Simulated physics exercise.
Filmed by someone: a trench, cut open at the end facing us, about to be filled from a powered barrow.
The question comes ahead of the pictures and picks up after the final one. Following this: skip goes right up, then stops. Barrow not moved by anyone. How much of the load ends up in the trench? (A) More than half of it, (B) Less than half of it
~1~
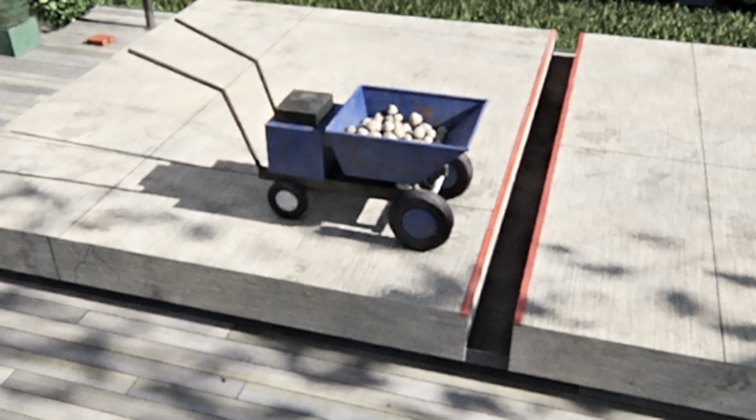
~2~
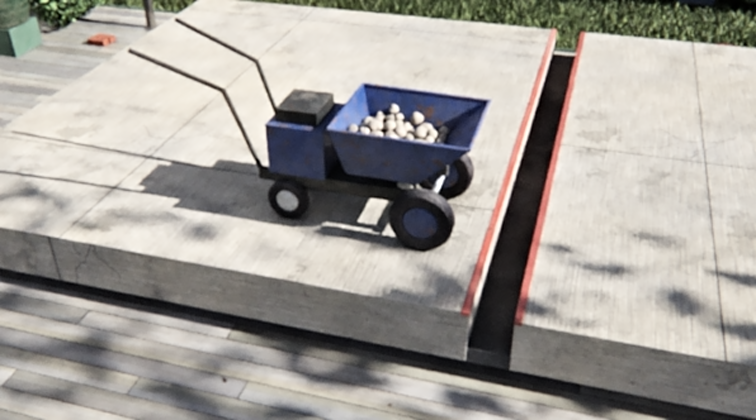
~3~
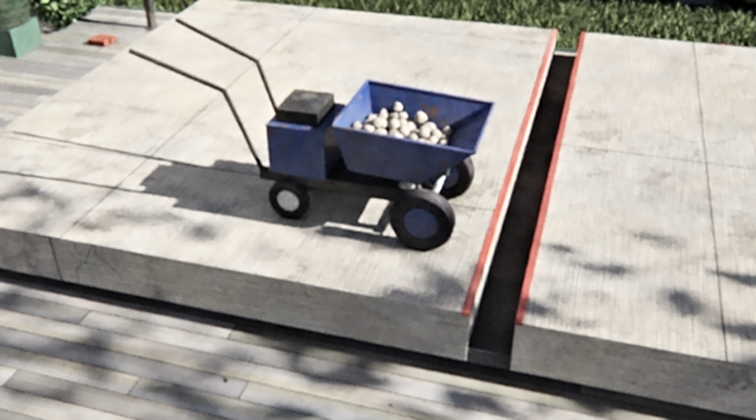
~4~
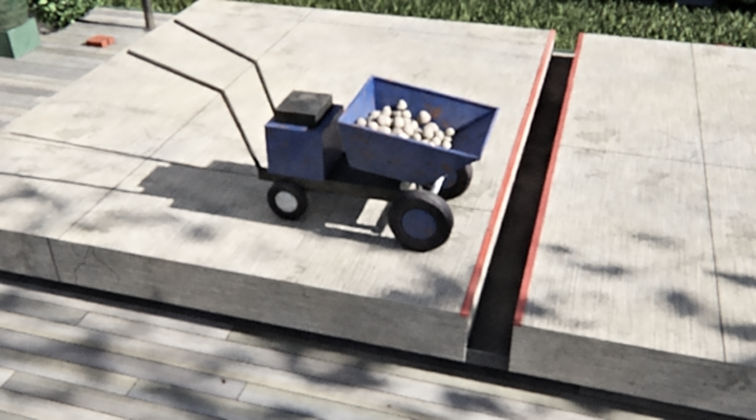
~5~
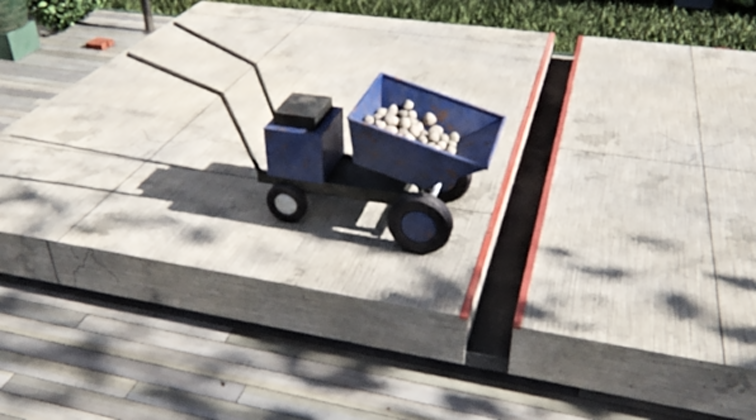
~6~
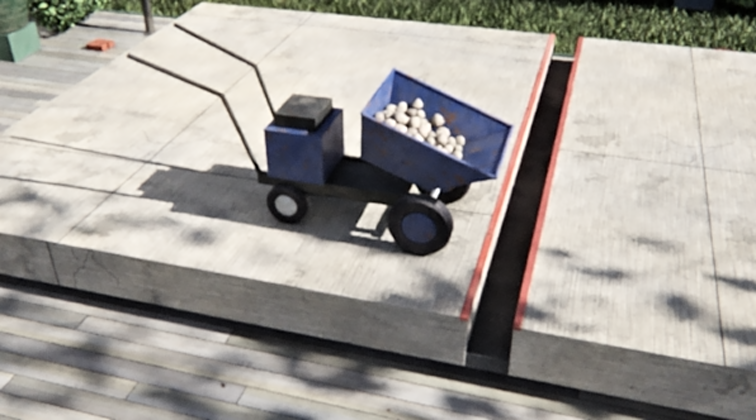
B.
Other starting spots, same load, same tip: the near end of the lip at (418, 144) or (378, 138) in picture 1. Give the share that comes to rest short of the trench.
The first stop gives 10 per cent; the second gives 50 per cent.
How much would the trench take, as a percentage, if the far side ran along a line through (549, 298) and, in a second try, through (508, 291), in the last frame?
In order: Some 90 per cent, then some 0 per cent.
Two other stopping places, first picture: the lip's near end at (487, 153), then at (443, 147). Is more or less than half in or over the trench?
So the first stop would give short of the halfway mark, while the second would give past the halfway mark.
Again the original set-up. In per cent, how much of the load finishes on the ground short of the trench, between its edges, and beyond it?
Short 0, between 20, beyond 65 %.
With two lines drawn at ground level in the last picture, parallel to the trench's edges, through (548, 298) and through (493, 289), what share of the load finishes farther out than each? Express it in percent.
That's 40 per cent for the first and 80 per cent for the second.
Shortly afterwards, skip tipped steeply; the whole lot in the skip.
Next, skip tipped right over; near two thirds in the skip; only a few in or heaped over the trench; near a quarter beyond it.
Some moments later, skip tipped right over; near a quarter in the skip; near a quarter in or heaped over the trench; near two thirds beyond it.
In the end, skip tipped right over; near a quarter in the skip; near a quarter in or heaped over the trench; near two thirds beyond it.
